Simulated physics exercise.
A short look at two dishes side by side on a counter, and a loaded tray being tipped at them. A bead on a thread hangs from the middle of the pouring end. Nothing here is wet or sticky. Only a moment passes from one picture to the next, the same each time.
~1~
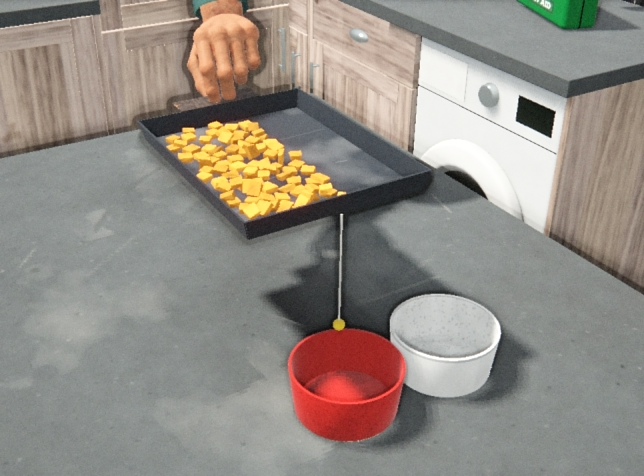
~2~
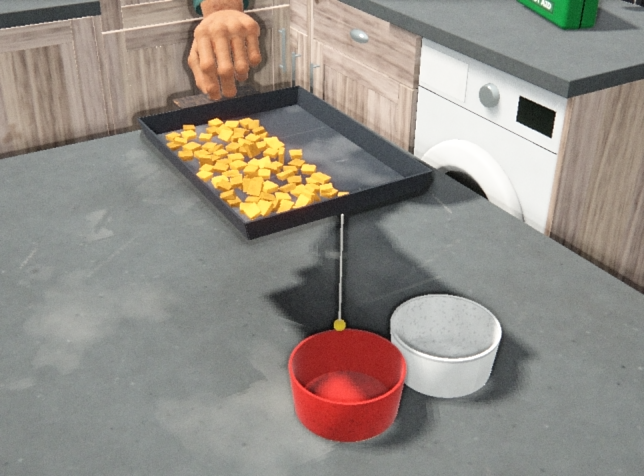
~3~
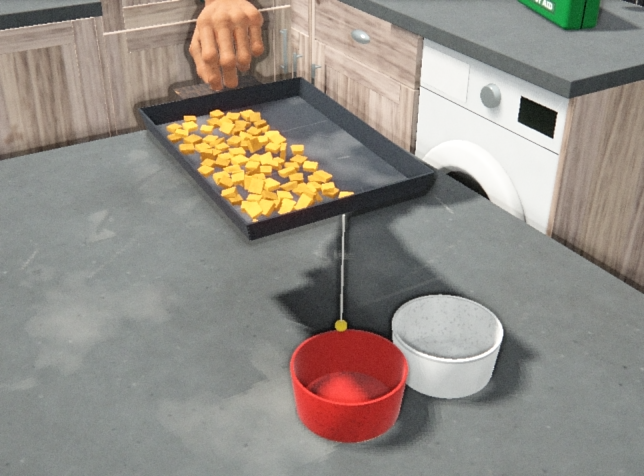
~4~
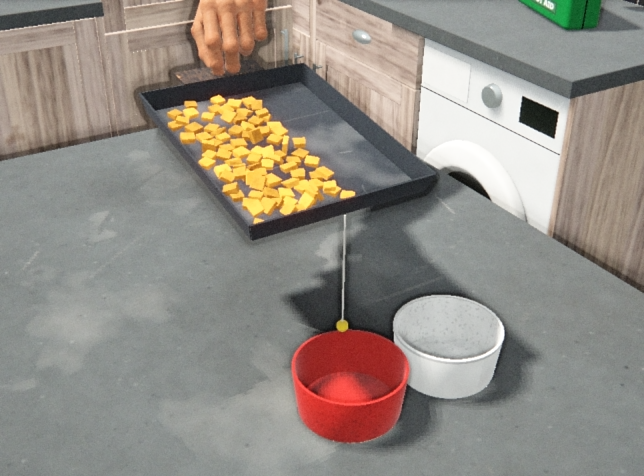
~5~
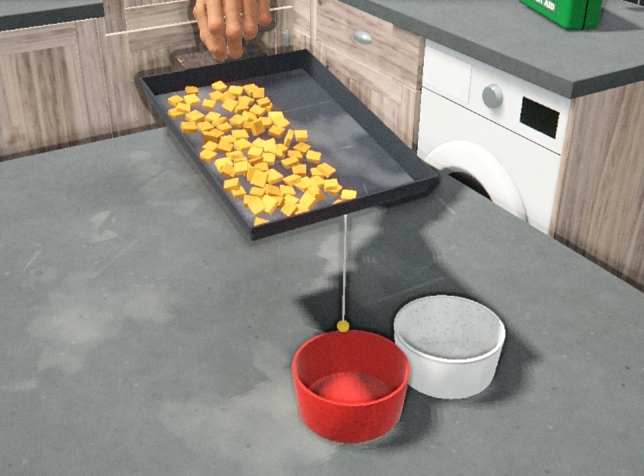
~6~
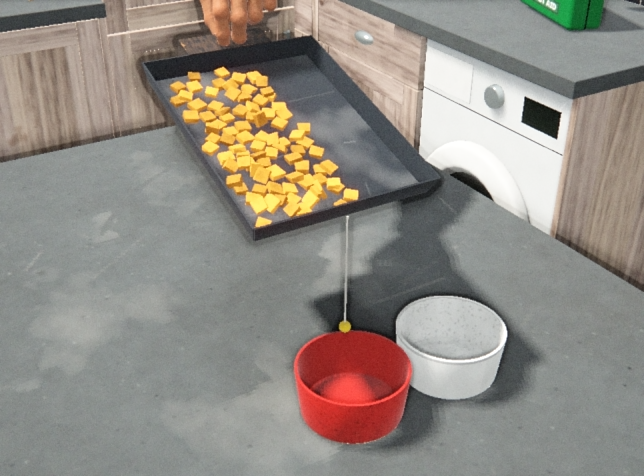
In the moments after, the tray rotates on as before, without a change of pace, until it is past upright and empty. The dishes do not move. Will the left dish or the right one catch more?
More goes to the left dish.
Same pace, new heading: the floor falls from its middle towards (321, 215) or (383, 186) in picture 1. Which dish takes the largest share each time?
In turn: Left; right.
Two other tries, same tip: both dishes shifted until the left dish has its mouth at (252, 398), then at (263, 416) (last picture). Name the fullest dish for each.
In turn: The right dish; the dish on the right.
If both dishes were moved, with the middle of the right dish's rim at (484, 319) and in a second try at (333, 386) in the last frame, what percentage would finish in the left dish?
About 50 and 0 per cent.
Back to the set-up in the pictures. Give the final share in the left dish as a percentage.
Roughly 40 in a hundred.
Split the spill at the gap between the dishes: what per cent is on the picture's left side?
It comes to 80 per cent or so.
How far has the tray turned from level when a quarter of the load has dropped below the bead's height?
Near 105 degrees.
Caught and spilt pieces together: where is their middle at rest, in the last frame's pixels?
Around (359, 414).
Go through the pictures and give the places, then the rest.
Corners of the pouring end at (248, 218) and (422, 169), level; middle of the load at (251, 172), small crackers; left dish at (379, 416); right dish at (478, 372); bead on its thread at (339, 325), in the first picture.
Corners of the pouring end at (248, 218) and (423, 169), level; middle of the load at (251, 171), in the second picture.
Corners of the pouring end at (250, 219) and (425, 171), tipped barely, level across its low end; middle of the load at (253, 167), in the third picture.
Corners of the pouring end at (253, 220) and (427, 172), tipped a little, level across its low end; middle of the load at (254, 160), in the fourth picture.
Corners of the pouring end at (254, 222) and (429, 173), tipped a little, level across its low end; middle of the load at (255, 153), in the fifth picture.
Corners of the pouring end at (257, 223) and (432, 175), tipped clearly, level across its low end; middle of the load at (258, 147); left dish at (385, 418); right dish at (484, 374), in the sixth picture.
Soon after the last picture, tray tipped steeply; all on the tray.
A little later, tray tipped right over; about two thirds on the tray; a small part in the left dish; a small part outside both; a small part in the air.
Later still, tray tipped past a quarter turn; about half in the left dish; about a quarter in the right dish; about a third outside both.
At rest, tray tipped past a quarter turn; about half in the left dish; about a quarter in the right dish; about a third outside both.
